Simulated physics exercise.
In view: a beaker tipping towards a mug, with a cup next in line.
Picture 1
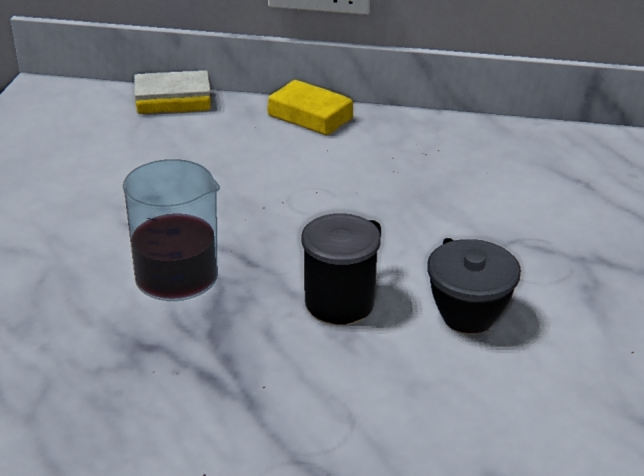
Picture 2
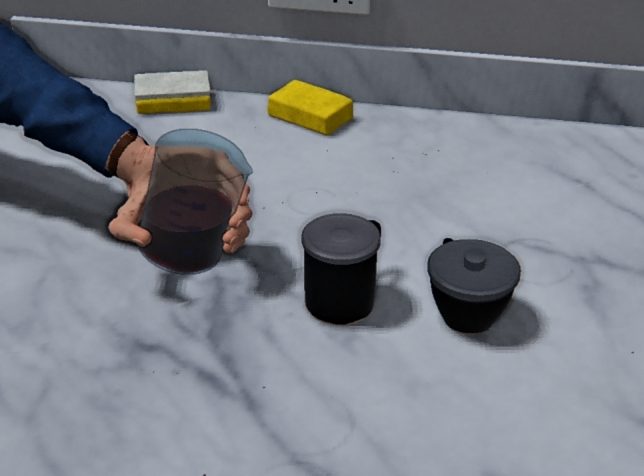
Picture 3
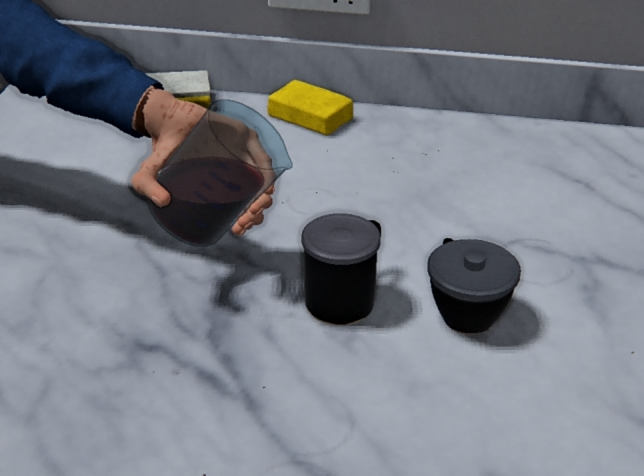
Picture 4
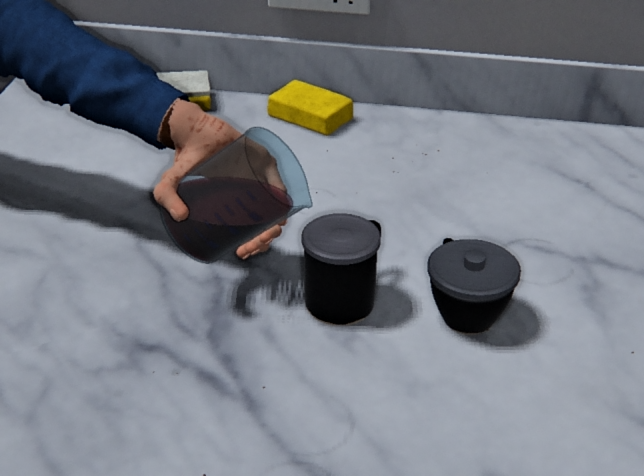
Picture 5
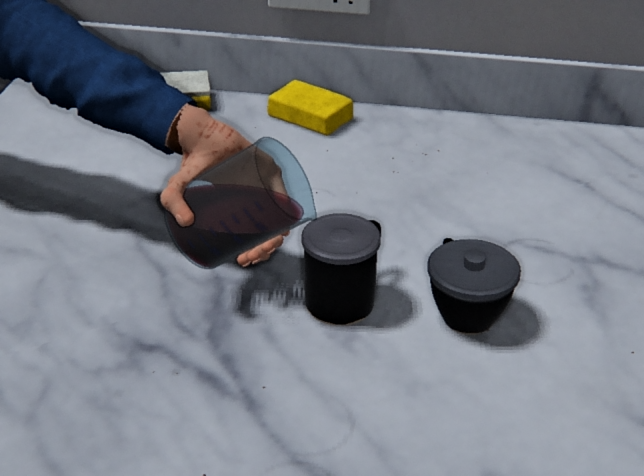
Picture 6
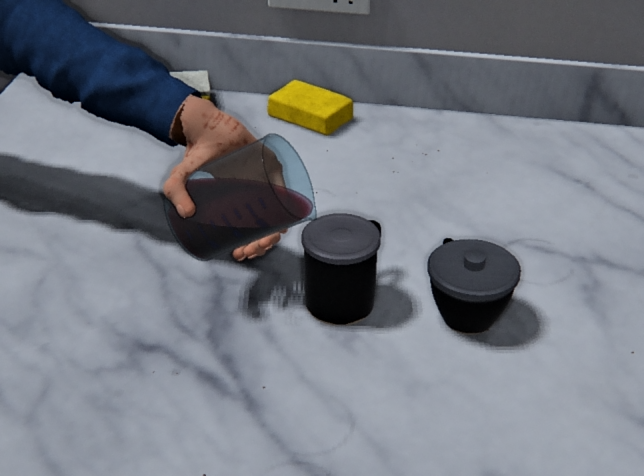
Marble countertop with a hand lifting a beaker of dark red liquid and tilting it rightward beside two lidded black containers.
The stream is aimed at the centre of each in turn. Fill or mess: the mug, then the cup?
The mug lets it run off outside and the cup lets it run off outside.
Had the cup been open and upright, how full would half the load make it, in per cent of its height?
I make it 75 per cent.
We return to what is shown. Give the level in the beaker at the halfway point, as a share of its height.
Roughly 20 per cent.
Shortly, it hits the lid of the mug and runs off.
Then, it hits the lid of the cup and runs off.
At the finish, the mug is empty, in a puddle; the cup is empty, in a puddle.
